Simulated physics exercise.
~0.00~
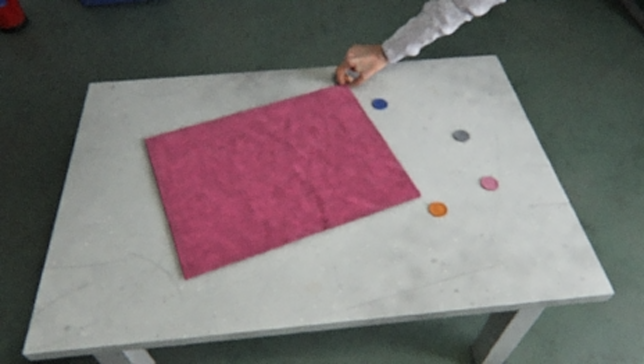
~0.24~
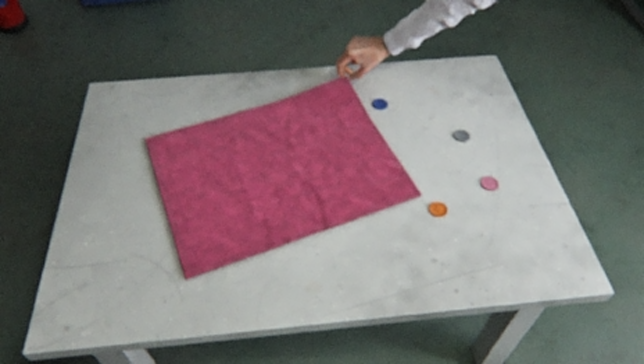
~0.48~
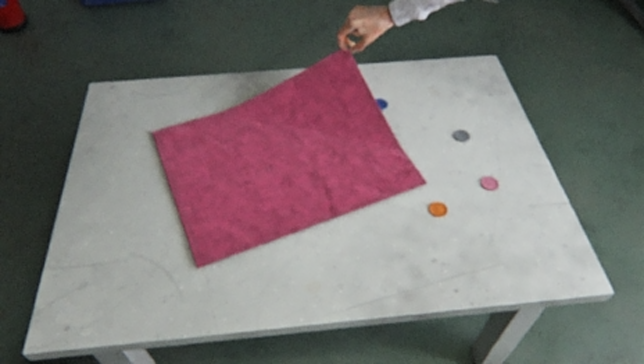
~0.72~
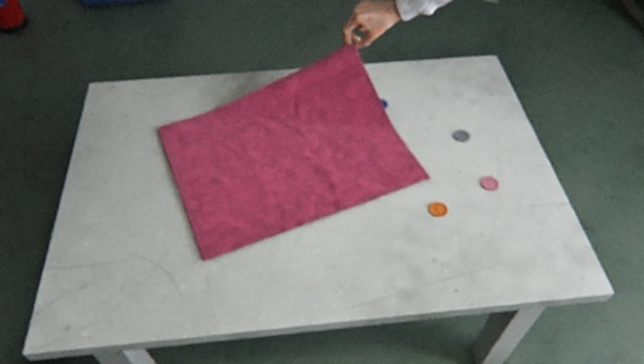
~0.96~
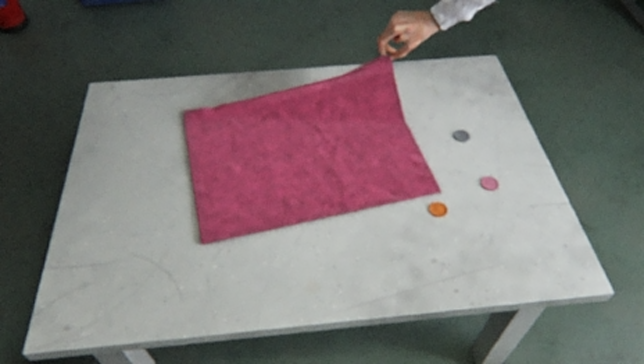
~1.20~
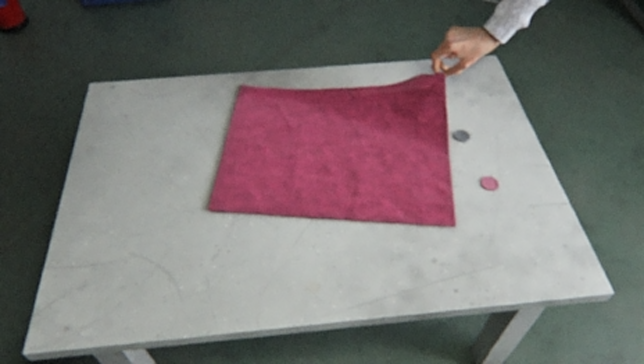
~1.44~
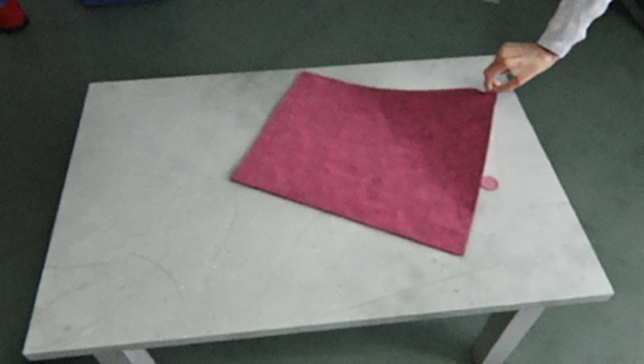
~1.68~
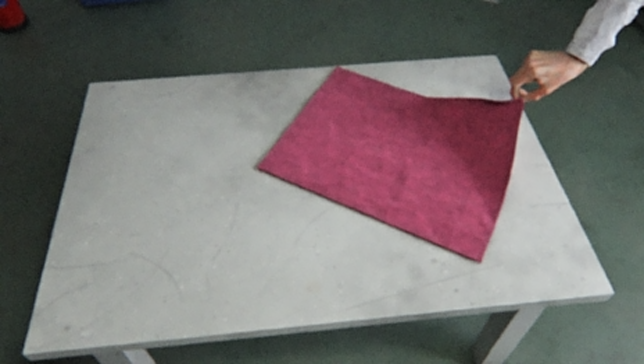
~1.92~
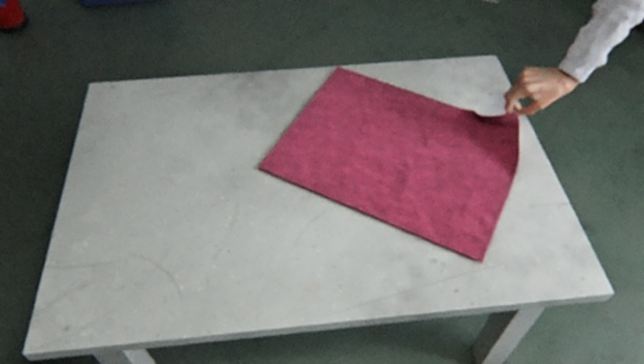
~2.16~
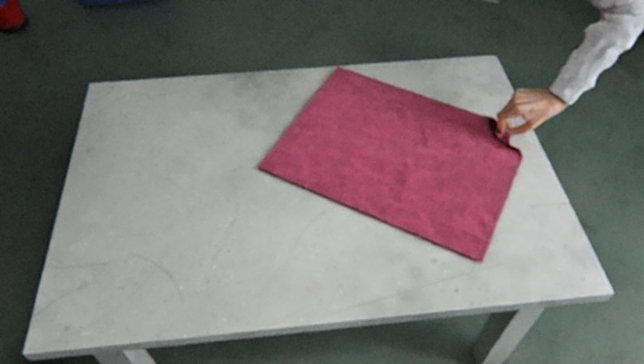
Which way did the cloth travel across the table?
The cloth moved to the right, pulled along by the hand holding its corner.
